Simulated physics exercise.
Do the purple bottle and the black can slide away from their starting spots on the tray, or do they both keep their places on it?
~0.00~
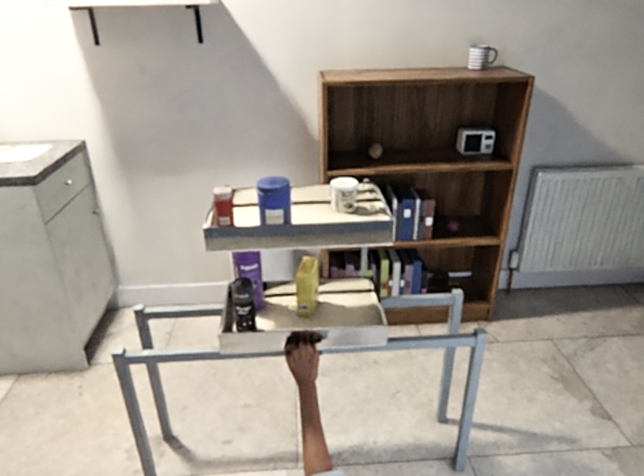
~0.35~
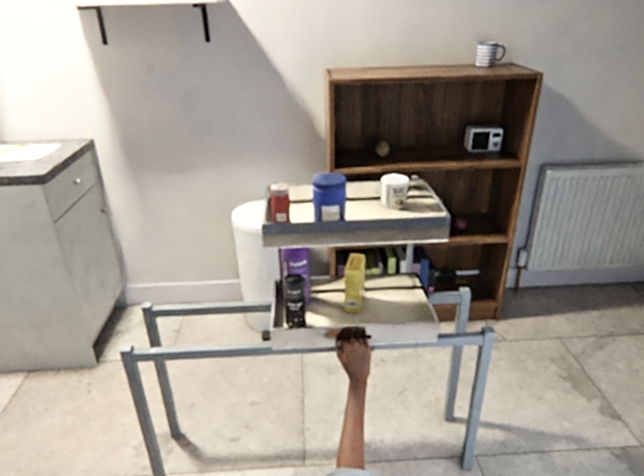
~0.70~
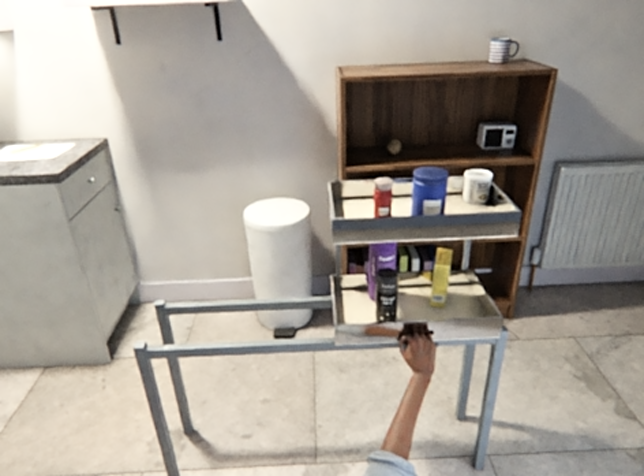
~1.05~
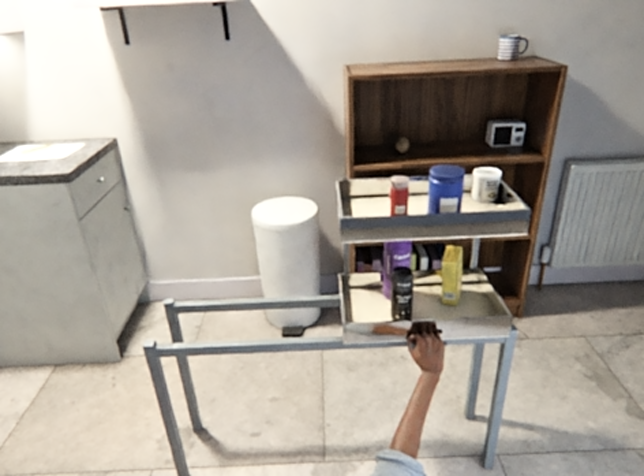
Both slide away from their starting spots. The purple bottle and the black can end up farther from the tray's left edge, still standing.
A hand grips the front of a two-level tray unit on a grey metal frame, seen from slightly above in a pale room with a wooden bookcase behind. The upper level holds a red shaker, a blue jar and a white mug-like tin, while a purple bottle, a black can and a yellow packet stand below. The hand pushes the unit right, uncovering a white bin, as the view turns slightly left. The containers shift rightward on their levels as it reaches the frame's right end. It stops there with everything still upright.
